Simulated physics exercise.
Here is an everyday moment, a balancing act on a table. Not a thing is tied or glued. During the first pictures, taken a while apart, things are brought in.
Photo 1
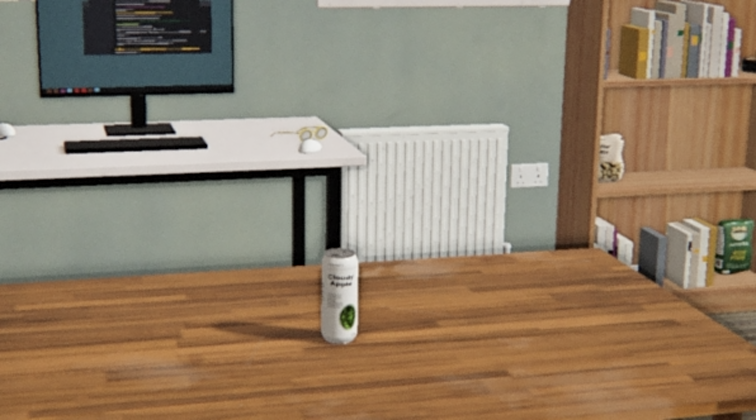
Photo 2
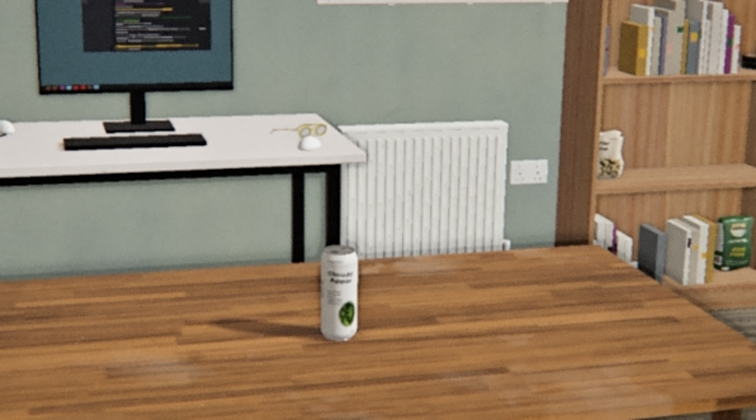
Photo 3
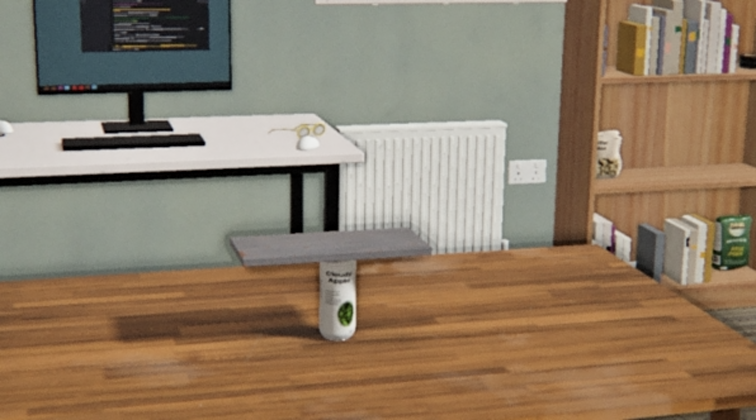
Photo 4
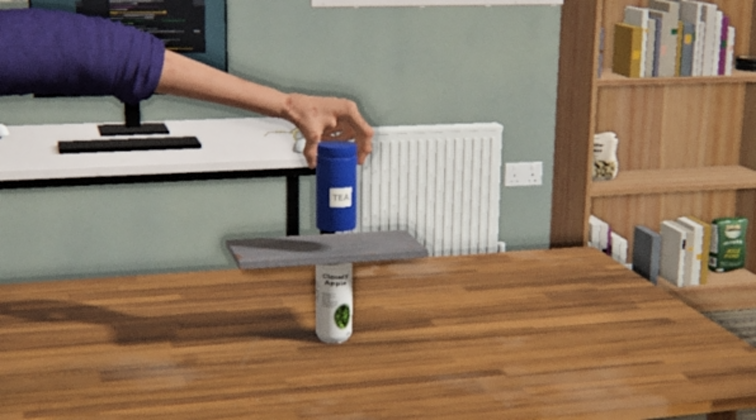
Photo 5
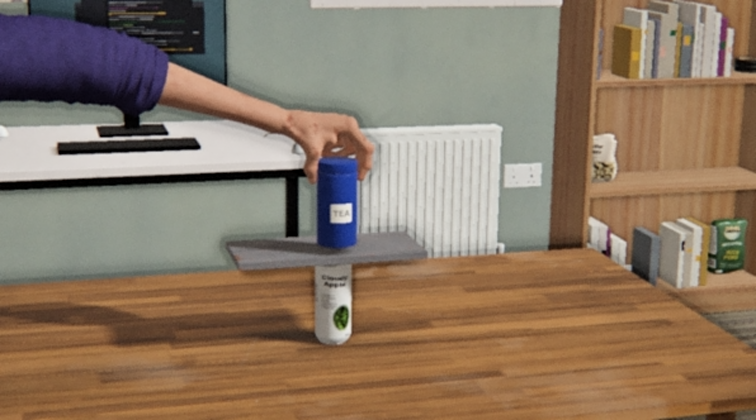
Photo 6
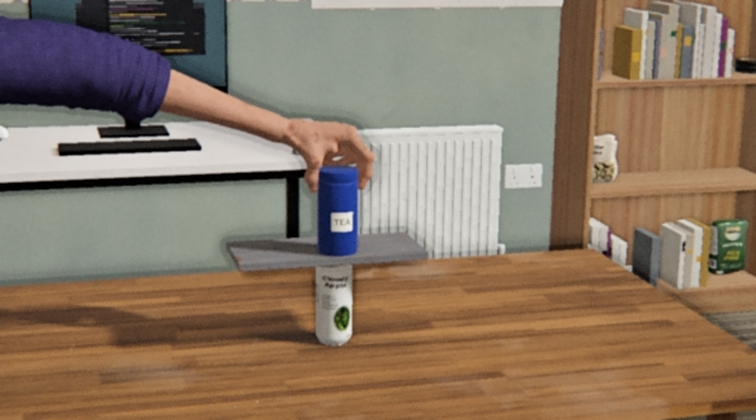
A hand lowering a blue tea jar onto a grey board that has appeared across a white can on a wooden table.
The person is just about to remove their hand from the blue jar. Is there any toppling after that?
The stack supports it.
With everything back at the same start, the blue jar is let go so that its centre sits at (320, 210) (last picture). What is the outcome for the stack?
What happens next is that it remains standing.
Then, 0.20 s after the last picture, nothing has stirred.
Then, 0.50 s after the last picture, blue jar resting near (338, 211).
At rest, all 3 in place. Seen from the same camera at the end, blue jar near (338, 211). The stack stays up.
